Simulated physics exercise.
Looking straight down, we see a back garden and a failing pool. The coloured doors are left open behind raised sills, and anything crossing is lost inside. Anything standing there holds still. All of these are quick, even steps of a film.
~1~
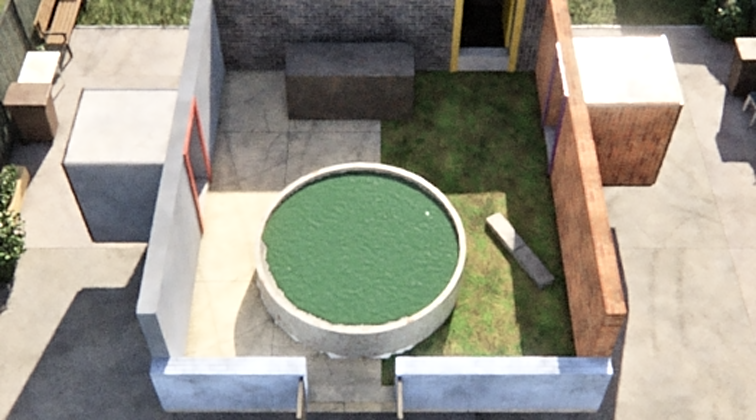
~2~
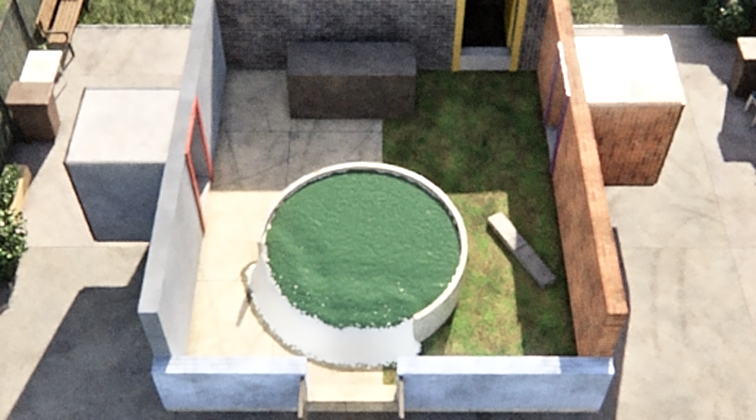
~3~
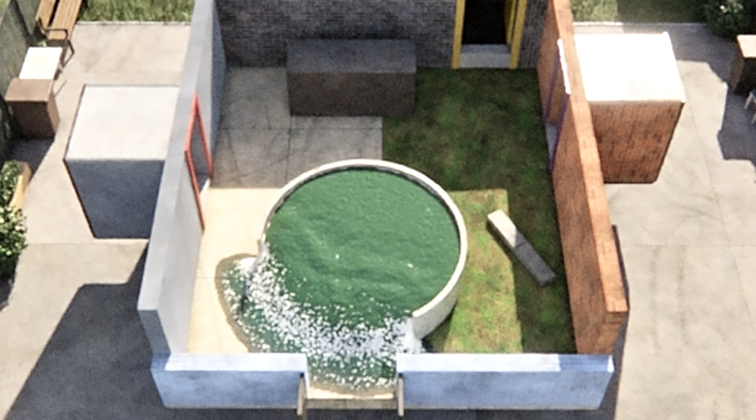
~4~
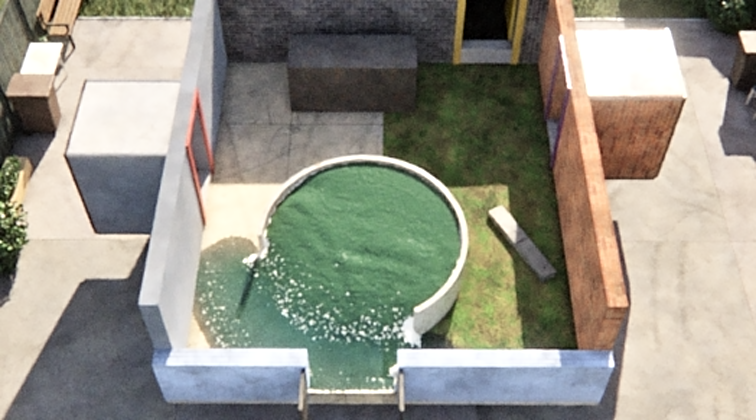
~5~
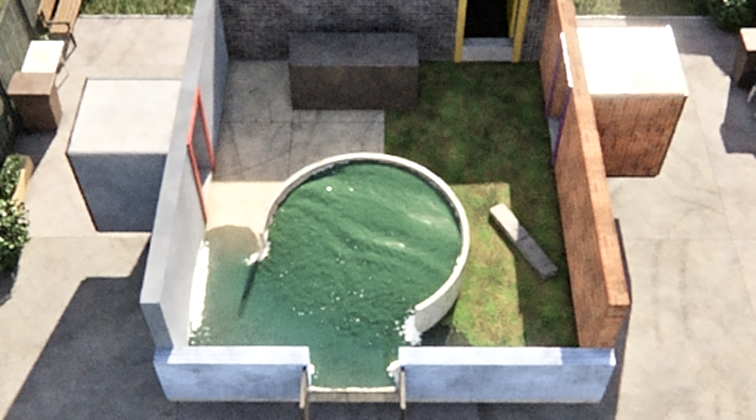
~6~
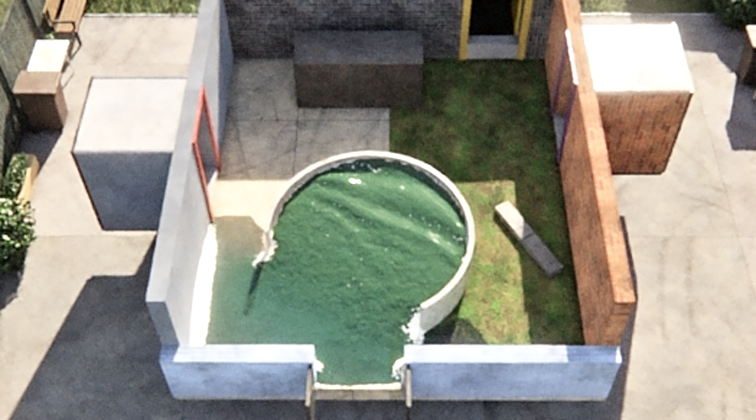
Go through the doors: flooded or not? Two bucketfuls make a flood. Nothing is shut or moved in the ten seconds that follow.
Yellow door: Two buckets or fewer. Purple door: Two buckets or fewer. Red door: Two buckets or fewer.
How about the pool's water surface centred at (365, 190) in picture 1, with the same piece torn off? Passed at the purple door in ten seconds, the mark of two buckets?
The purple door falls short.
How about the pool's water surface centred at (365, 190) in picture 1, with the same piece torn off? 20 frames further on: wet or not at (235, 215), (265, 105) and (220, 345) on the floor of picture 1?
First one gets inundated, next one gets inundated, last one gets inundated.
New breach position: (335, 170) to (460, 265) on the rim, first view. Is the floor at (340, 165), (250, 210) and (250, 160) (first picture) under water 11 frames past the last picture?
Listed order gives sopping; left alone; sopping.
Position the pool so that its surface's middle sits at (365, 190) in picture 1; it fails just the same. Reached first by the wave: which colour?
I'd go with the red door.
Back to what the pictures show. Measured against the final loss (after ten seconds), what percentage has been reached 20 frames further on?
My reading is about 65 per cent.
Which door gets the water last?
It has to be the purple one.
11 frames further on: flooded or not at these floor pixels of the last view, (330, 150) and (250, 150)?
Point one: Unflooded. Point two: Swamped.
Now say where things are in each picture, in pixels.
In the first frame, still water in the round tank at (360, 246).
In the second frame, water pours out at (309, 335) and has run to (256, 265).
In the third frame, water pours out at (309, 333) and has run to (223, 266).
In the fourth frame, water pours out at (310, 329) and has run to (201, 258).
In the fifth frame, water pours out at (311, 327) and has run to a hidden place.
In the sixth frame, the front is at a hidden place, out from the gap at (317, 326).
A moment on, water covers 25 % of the floor; the yellow door not reached, the purple door not reached, the red door wet at the sill, nothing in.
Next, water covers 40 % of the floor; the yellow door not reached, the purple door not reached, the red door wet at the sill, nothing in.
Then, water covers 55 % of the floor; the yellow door not reached, the purple door not reached, the red door wet at the sill, nothing in.
Later, water covers 80 % of the floor; the yellow door wet at the sill, nothing in, the purple door not reached, the red door wet at the sill, nothing in.
In the end, water covers 95 % of the floor; the yellow door wet at the sill, nothing in, the purple door wet at the sill, nothing in, the red door wet at the sill, nothing in.
